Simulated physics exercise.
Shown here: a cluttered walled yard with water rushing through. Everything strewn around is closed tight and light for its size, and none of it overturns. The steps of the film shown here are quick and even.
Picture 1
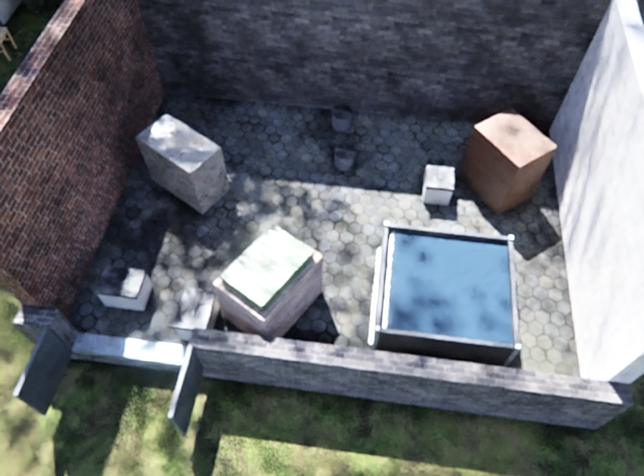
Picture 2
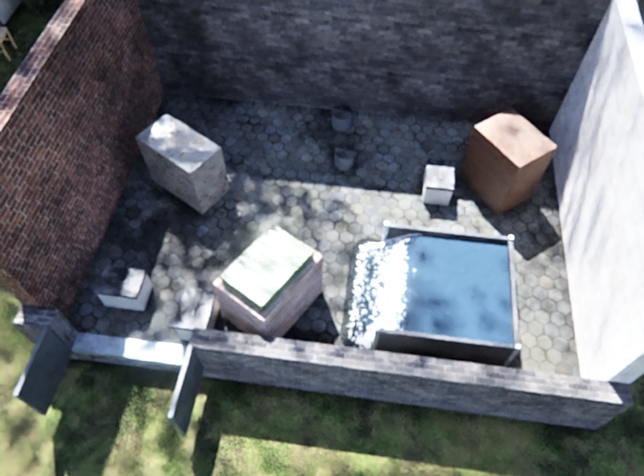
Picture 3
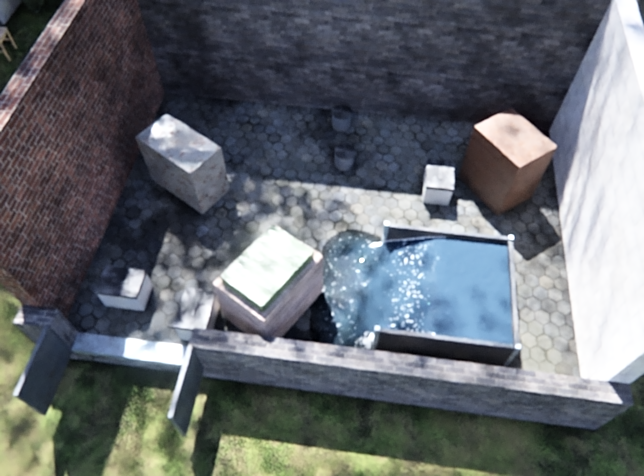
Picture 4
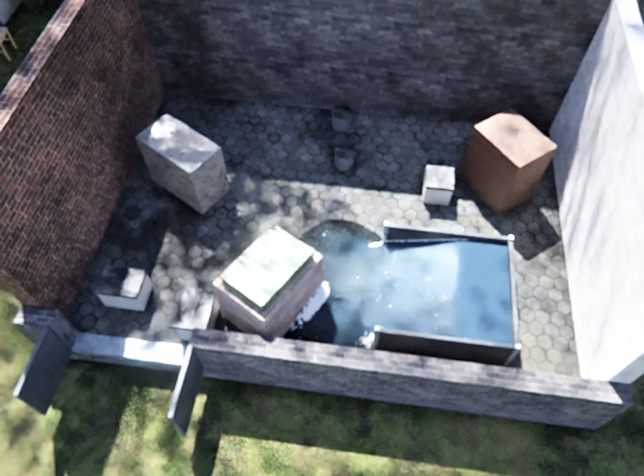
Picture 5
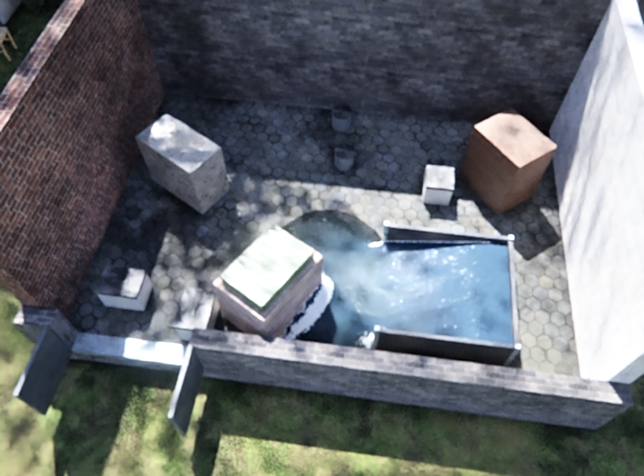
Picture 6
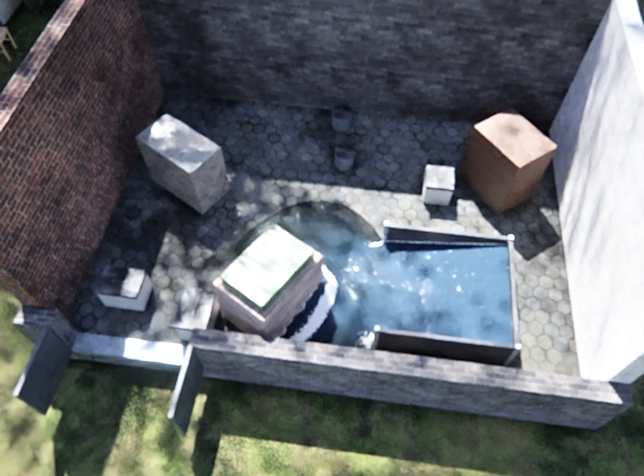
A walled yard paved with hexagonal stones, with grass outside its low front wall, is seen from high above. A grey block stands at left, a pinkish box with a pale green top near the centre, and a reddish-brown box at right behind a blue pool. Water bursts from the pool's left side, foams across the paving and curls around the central box, while the boxes and camera stay still.
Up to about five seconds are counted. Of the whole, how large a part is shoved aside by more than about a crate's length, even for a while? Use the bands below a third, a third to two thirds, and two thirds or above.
It falls below a third.
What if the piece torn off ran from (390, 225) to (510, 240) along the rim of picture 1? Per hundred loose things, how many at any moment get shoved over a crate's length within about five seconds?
60 per cent or thereabouts.
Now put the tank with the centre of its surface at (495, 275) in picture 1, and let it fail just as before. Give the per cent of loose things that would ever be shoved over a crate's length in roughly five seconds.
About 0 in a hundred.
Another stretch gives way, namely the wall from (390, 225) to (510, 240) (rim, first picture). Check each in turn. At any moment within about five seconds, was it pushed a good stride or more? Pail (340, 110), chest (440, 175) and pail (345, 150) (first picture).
One after another: Goes the distance, then goes the distance, then goes the distance.
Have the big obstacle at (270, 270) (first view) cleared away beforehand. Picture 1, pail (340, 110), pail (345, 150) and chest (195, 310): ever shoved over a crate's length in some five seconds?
No. 1 remained in place, no. 2 remained in place, no. 3 got relocated.
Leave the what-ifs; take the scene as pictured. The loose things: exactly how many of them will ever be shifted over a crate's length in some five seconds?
That adds up to 0.
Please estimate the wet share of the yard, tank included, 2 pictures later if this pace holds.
It comes to some 25 in a hundred.
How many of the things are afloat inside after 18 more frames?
My count is 0.
A moment on, 0 of 5 are well off their spots; 0 afloat.
Next, 0 of 5 are well off their spots; 0 afloat.
Later, 0 of 5 are well off their spots; 0 afloat.
In the end, 0 of 5 are well off their spots, and 0 have been at some point; 0 afloat.
